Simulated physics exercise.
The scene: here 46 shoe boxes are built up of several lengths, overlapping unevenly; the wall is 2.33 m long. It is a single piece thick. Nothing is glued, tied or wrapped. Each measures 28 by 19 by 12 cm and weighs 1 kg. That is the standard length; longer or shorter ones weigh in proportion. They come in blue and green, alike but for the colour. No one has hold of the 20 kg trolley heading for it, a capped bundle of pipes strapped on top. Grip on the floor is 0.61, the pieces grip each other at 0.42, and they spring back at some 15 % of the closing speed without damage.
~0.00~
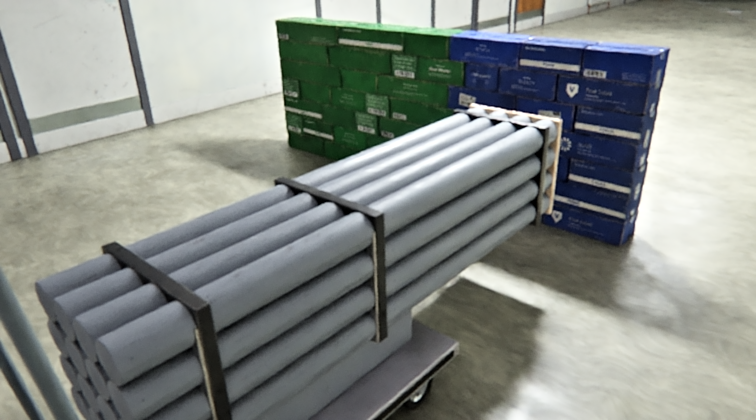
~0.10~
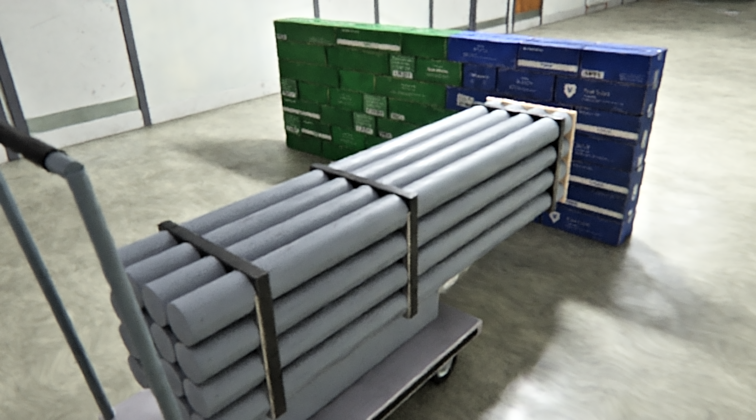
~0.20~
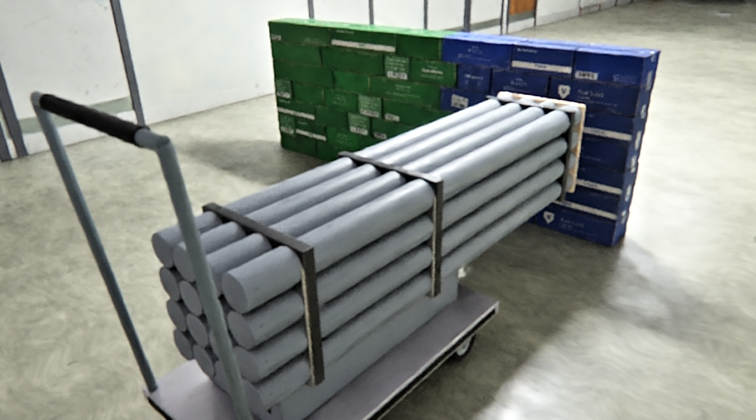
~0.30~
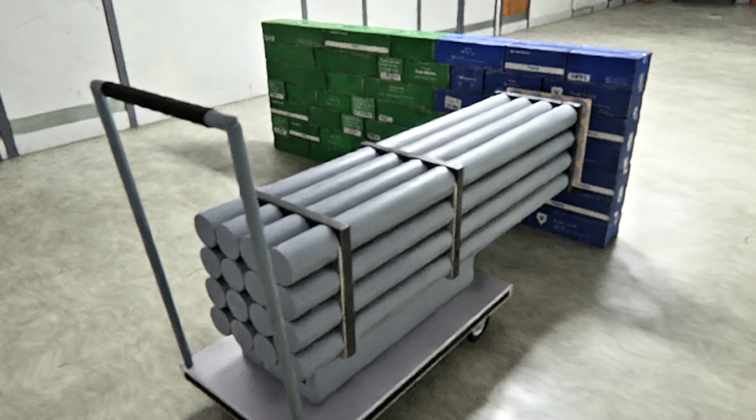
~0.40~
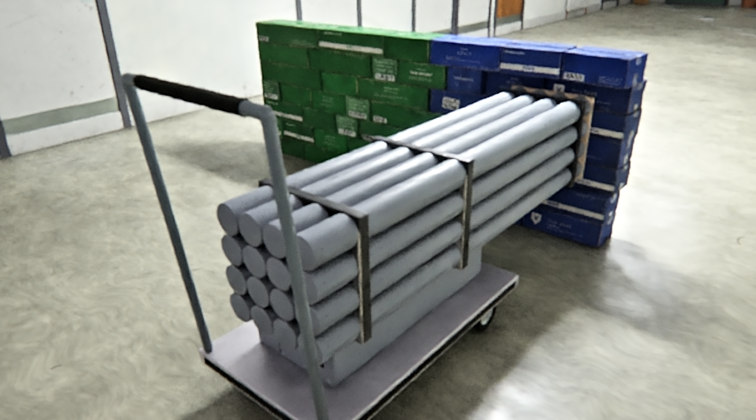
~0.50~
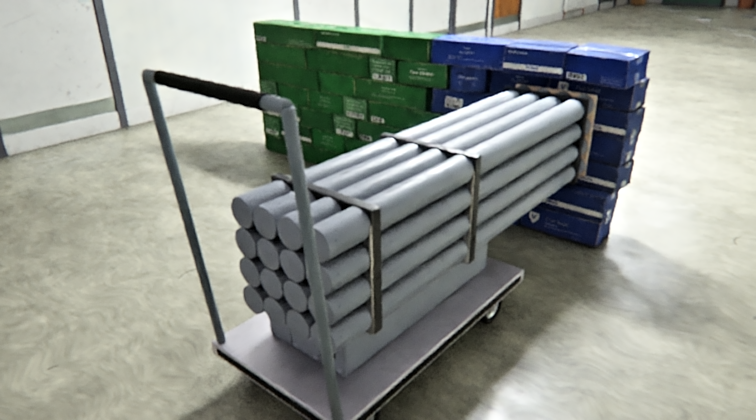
A wall of stacked boxes, green on the left and blue on the right, stands on the pale concrete floor of a large white-walled indoor space, seen from slightly above. In front, a flat trolley with a black-gripped handle carries a strapped bundle of long grey pipes. The trolley rolls away toward the blue boxes, the pipes' far end pushes in and slightly shifts some, and the camera pans a little.
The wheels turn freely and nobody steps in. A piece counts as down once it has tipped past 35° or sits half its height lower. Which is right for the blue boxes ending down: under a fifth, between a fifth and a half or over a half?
The part is upwards of a half.
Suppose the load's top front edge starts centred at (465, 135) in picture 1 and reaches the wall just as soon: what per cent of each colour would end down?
Then blue 60, green 10 per cent.
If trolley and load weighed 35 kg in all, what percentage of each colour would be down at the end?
In that case blue 70, green 10 per cent.
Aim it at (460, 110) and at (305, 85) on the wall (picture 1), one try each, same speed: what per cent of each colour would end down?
Blue 0 then 0, green 0 then 40 per cent.
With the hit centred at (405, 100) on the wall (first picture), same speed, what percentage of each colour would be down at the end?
Then blue 20, green 40 per cent.
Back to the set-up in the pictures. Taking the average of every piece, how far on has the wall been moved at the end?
About 20 cm.
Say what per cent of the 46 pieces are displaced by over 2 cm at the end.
Shifted: 35 per cent.
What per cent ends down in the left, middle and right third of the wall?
Left 0, middle 20, right 80 per cent.
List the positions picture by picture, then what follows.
In the first picture (pixels give the middle of a visible side; the camera pans a little), load (552, 154) 44 cm short of the wall; top blue box (616, 67); top green box (425, 46); none has stirred.
Load (567, 144) 30 cm short of the wall; top blue box (614, 67), in the second picture.
Load (576, 136) 16 cm short of the wall; top blue box (607, 68), in the third picture.
Load (583, 129) 18 mm short of the wall; top blue box (600, 70), in the fourth picture.
Load (586, 125) 7 cm into the wall's line; top blue box (594, 70) 15 mm from its place; movement in 12 of them, in the fifth picture.
Load (589, 123) 12 cm into the wall's line; top blue box (595, 71) 6° from how it stood; top green box (405, 49); movement in 15 of them, in the sixth picture.
After 0.64 s, load 16 cm past the wall's line, still rolling; none of the 20 blue boxes down (0 of 46 in all colours); top blue box 11° from how it stood; top green box 9° from how it stood.
After 0.86 s, load 20 cm past the wall's line, still rolling; 7 of the 20 blue boxes down (7 of 46 in all colours); top blue box 50° from how it stood, 14 cm lower; top green box 30° from how it stood.
After 1.06 s, load 24 cm past the wall's line, still rolling; 13 of the 20 blue boxes down (15 of 46 in all colours); top blue box on its side; top green box 64° from how it stood, 15 cm lower.
After 1.30 s, load 28 cm past the wall's line, still rolling; 14 of the 20 blue boxes down (16 of 46 in all colours); top blue box 26° from how it stood, 51 cm lower; top green box on its side.
In the end (2.1 s), load 34 cm past the wall's line, stopped; 14 of the 20 blue boxes down (16 of 46 in all colours); top blue box on its side; top green box on its side. That is 70 per cent. From the last view, middles, top blue box near (619, 170), top green box near (419, 148).
